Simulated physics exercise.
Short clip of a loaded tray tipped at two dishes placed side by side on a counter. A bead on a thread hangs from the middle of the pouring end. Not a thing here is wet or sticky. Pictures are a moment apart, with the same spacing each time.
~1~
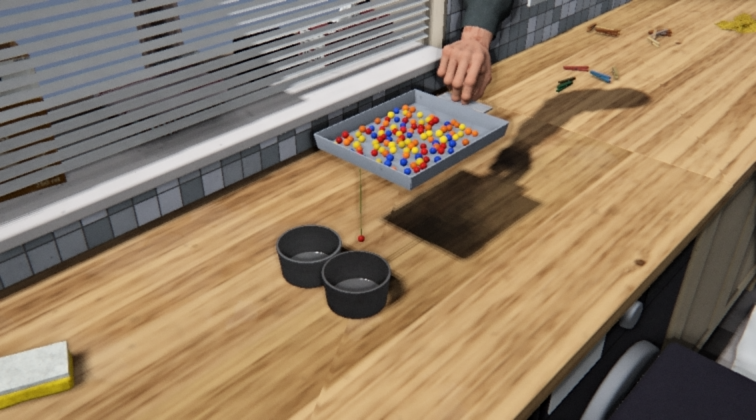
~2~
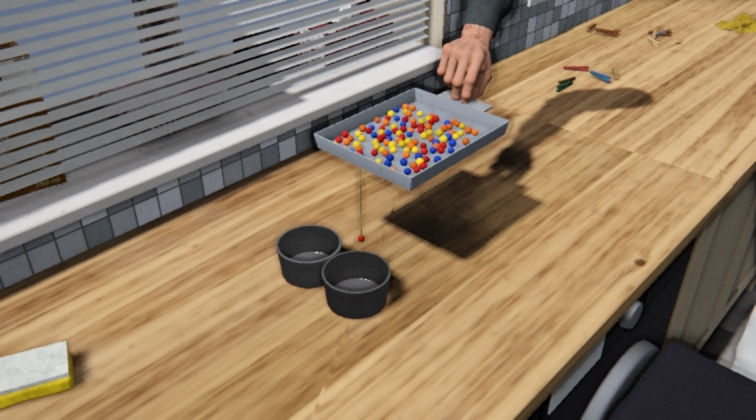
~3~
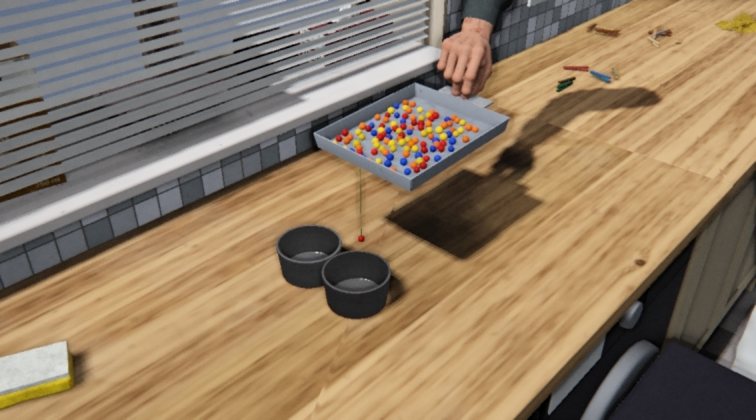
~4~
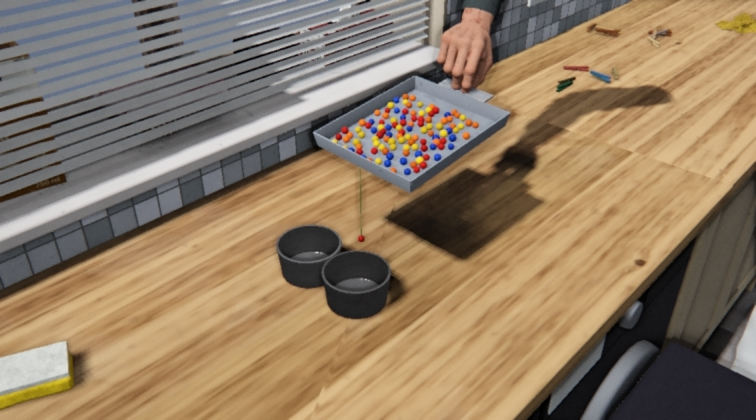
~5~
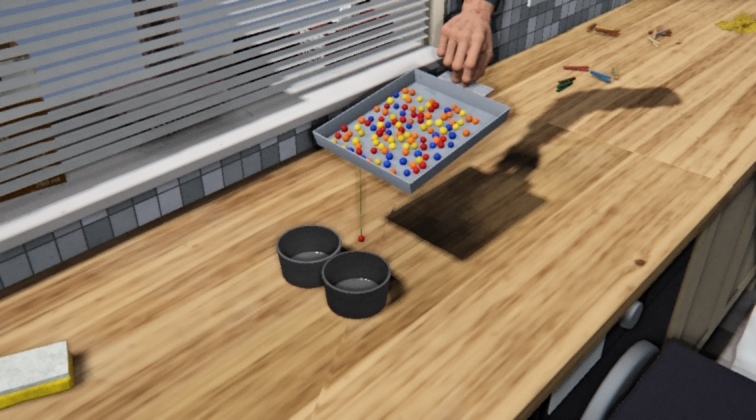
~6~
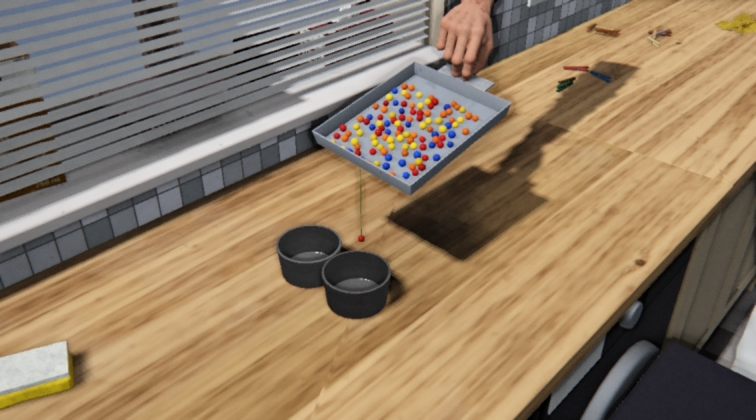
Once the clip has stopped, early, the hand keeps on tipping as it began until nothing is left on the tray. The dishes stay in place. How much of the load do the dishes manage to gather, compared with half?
Watching it, the dishes let slip most of it.
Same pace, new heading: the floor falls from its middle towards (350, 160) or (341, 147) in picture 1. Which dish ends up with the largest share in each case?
Well, at the first place the left-side one, and at the second the left-side one.
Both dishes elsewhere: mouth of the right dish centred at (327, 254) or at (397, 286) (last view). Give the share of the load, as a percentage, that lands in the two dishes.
Roughly 0% the first time and 100% the second time.
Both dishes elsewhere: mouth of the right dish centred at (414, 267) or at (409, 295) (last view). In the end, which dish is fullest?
Right side first, Right side second.
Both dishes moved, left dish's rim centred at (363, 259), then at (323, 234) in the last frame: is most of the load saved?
For the two tries in order: Exceeding half, not as much as half.
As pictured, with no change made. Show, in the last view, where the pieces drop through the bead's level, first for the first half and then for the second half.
It passes near (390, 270) first and then near (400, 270).
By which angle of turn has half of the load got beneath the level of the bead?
About 95 degrees.
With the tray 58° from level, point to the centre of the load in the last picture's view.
Somewhere about pixel (394, 153).
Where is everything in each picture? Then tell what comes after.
In the first picture, corners of the pouring end at (318, 134) and (411, 175), level; middle of the load at (402, 138), round plastic beads; left dish at (286, 268); right dish at (333, 298); bead on its thread at (361, 239).
In the second picture, corners of the pouring end at (318, 134) and (411, 176), level; middle of the load at (402, 137).
In the third picture, corners of the pouring end at (317, 133) and (411, 177), tipped barely, lowest at the right corner; middle of the load at (402, 135).
In the fourth picture, corners of the pouring end at (317, 132) and (410, 179), tipped a little, lowest at the right corner; middle of the load at (402, 133).
In the fifth picture, corners of the pouring end at (317, 131) and (410, 181), tipped a little, lowest at the right corner; middle of the load at (401, 130).
In the sixth picture, corners of the pouring end at (316, 131) and (410, 183), tipped a little, lowest at the right corner; middle of the load at (401, 129), about two thirds on the move; left dish at (286, 268); right dish at (333, 298).
Soon, tray tipped steeply; nearly all on the tray; a stray few in the air.
A while on, tray tipped right over; a small part on the tray; about a quarter in the right dish; about a third outside both; about a quarter in the air.
Towards the end, tray tipped past a quarter turn; about a quarter in the right dish; most outside both.
Finally, tray tipped past a quarter turn; about a quarter in the right dish; none in the left dish; most outside both.
